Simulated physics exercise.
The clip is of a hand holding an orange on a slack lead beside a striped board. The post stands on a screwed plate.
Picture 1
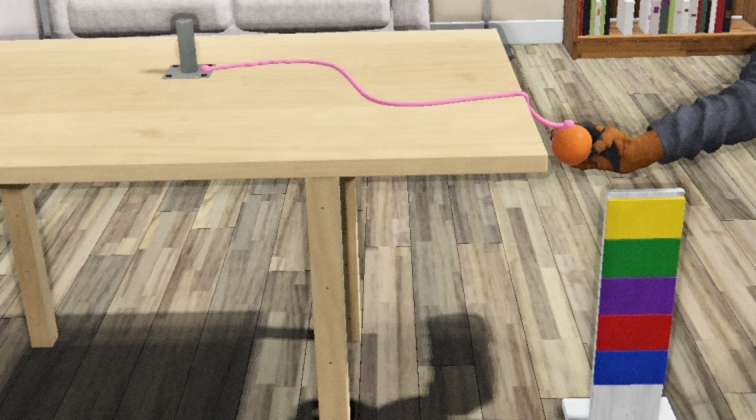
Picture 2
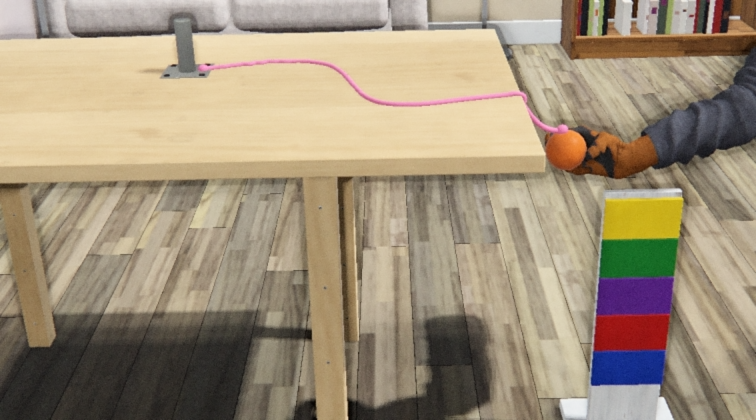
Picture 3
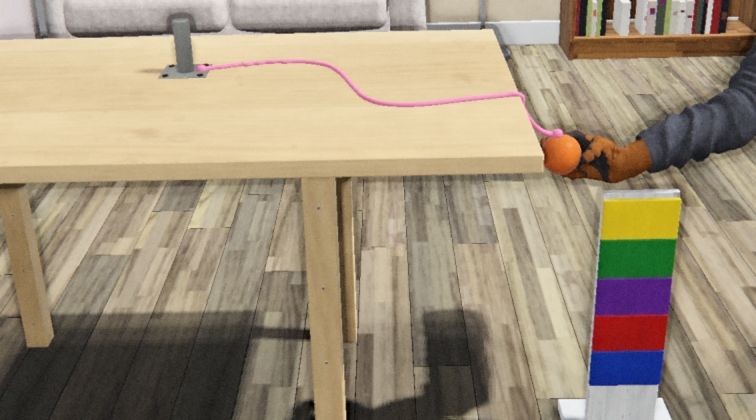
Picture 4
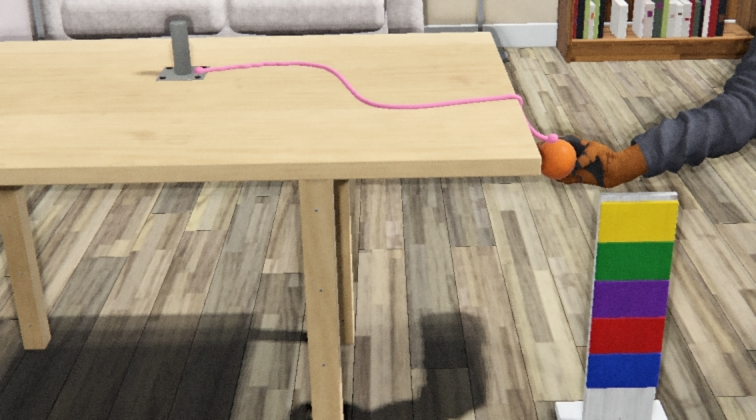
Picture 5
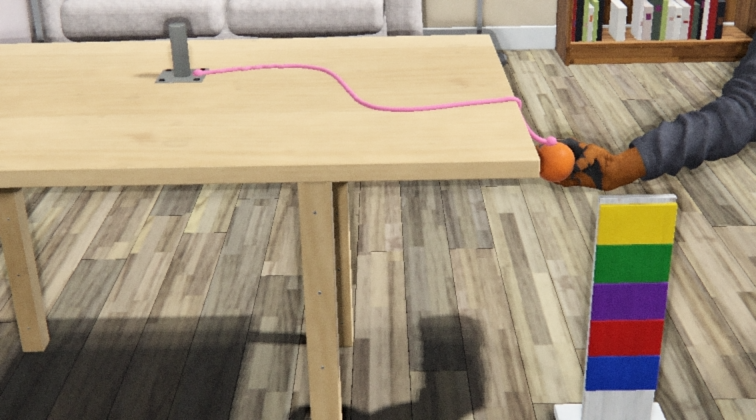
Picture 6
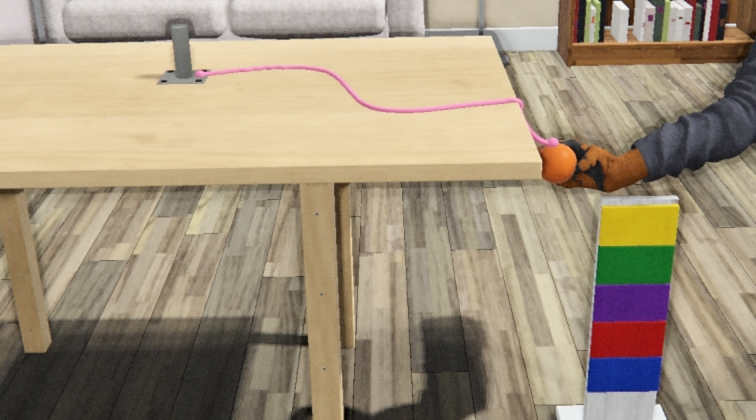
A hand holds an orange ball on a pink cord, shifting slightly left and down.
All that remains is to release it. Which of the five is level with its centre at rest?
The green one.
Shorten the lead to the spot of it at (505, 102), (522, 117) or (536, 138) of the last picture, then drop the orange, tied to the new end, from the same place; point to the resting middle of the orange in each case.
Near (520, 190), (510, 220) and (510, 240).
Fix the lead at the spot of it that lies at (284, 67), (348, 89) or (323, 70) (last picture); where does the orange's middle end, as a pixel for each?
Near (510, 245), (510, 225) and (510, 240).
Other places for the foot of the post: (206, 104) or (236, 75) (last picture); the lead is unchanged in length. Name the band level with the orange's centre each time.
Taking them in turn: Purple; purple.
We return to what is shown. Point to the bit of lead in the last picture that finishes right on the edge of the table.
At (428, 110), roughly.
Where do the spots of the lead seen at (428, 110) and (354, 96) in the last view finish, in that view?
Near (516, 101) and (421, 89).
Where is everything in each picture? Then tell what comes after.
Orange (572, 145); yellow (645, 220); green (641, 259); purple (638, 297); red (634, 334); blue (631, 369), in the first picture.
Orange (566, 150); lead through (243, 65) (316, 63) (352, 84) (402, 105) (487, 97), in the second picture.
Orange (561, 154), in the third picture.
Orange (556, 159); lead through (239, 67) (312, 65) (348, 87) (398, 108) (483, 100), in the fourth picture.
Orange (555, 162), in the fifth picture.
Orange (557, 163); lead through (240, 71) (313, 69) (349, 90) (399, 111) (484, 104), in the sixth picture.
A little later, orange near (543, 264); level with green.
Next, orange near (481, 251); level with green.
Later still, orange near (512, 260); level with green.
When it is over, orange near (515, 260); level with green. The lead holds its middle at green.
